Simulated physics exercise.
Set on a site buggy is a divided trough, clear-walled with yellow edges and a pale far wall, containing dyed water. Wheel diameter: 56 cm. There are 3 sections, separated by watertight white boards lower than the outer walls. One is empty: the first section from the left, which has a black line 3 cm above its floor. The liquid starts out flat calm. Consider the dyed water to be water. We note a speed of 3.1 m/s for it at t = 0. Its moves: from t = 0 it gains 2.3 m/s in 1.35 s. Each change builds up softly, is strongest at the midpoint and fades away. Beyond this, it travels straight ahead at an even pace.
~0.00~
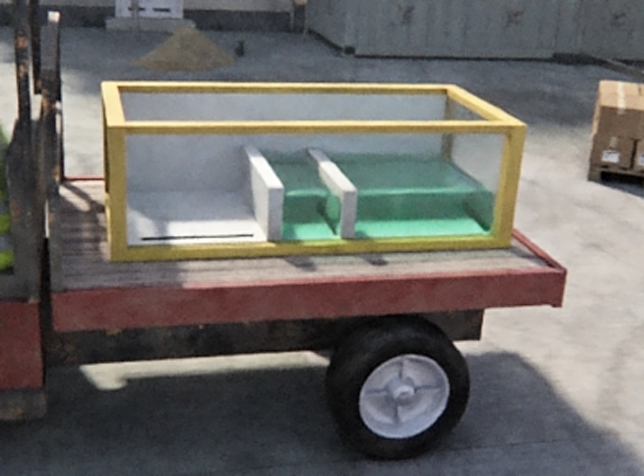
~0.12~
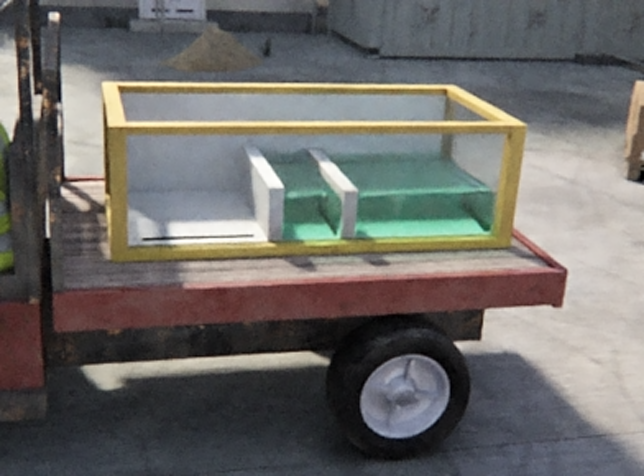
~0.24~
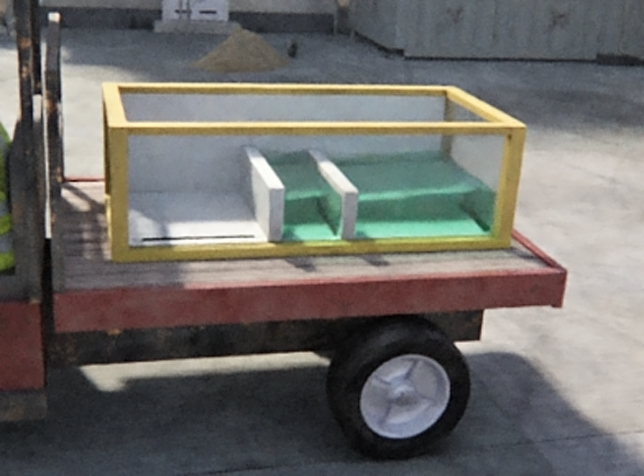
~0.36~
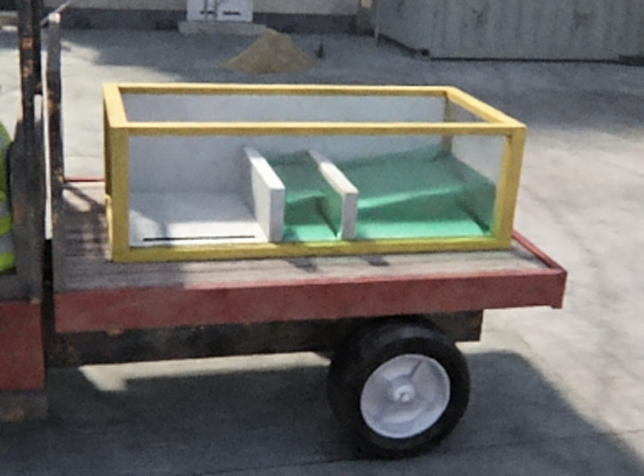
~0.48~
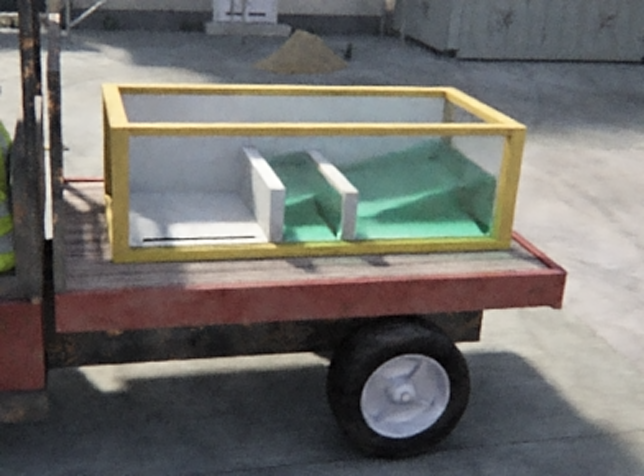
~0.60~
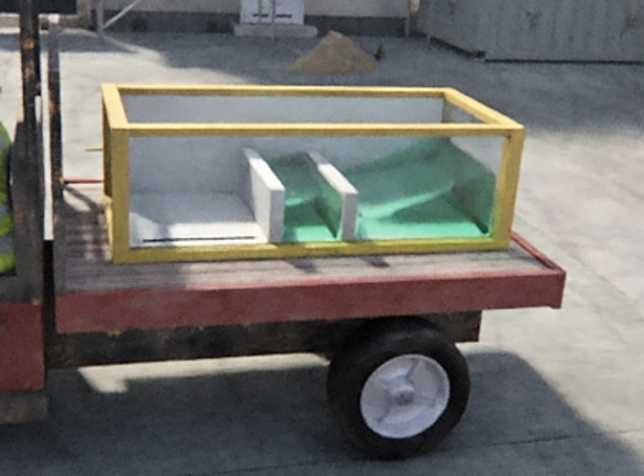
In a sunlit paved yard, seen from the side by a camera that keeps level with a red flatbed vehicle, a sand pile and grey wall lie behind. On the bed sits a clear, yellow-edged trough, its left section empty and two right sections holding green water. The background slides rightward as the wheel turns, and the initially flat water tilts and ripples, most visibly in the widest section.
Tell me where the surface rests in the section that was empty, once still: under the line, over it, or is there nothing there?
Nothing there.
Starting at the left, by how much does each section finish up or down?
From the left: 0, 1 down, 0.
After 1.00 s the mean depths from the left are 0, 17, 18 cm.
After 1.40 s the mean depths from the left are 0, 17, 18 cm.
After 1.90 s the mean depths from the left are 0, 17, 18 cm.
After 4.34 s the mean depths from the left are 0, 17, 18 cm.
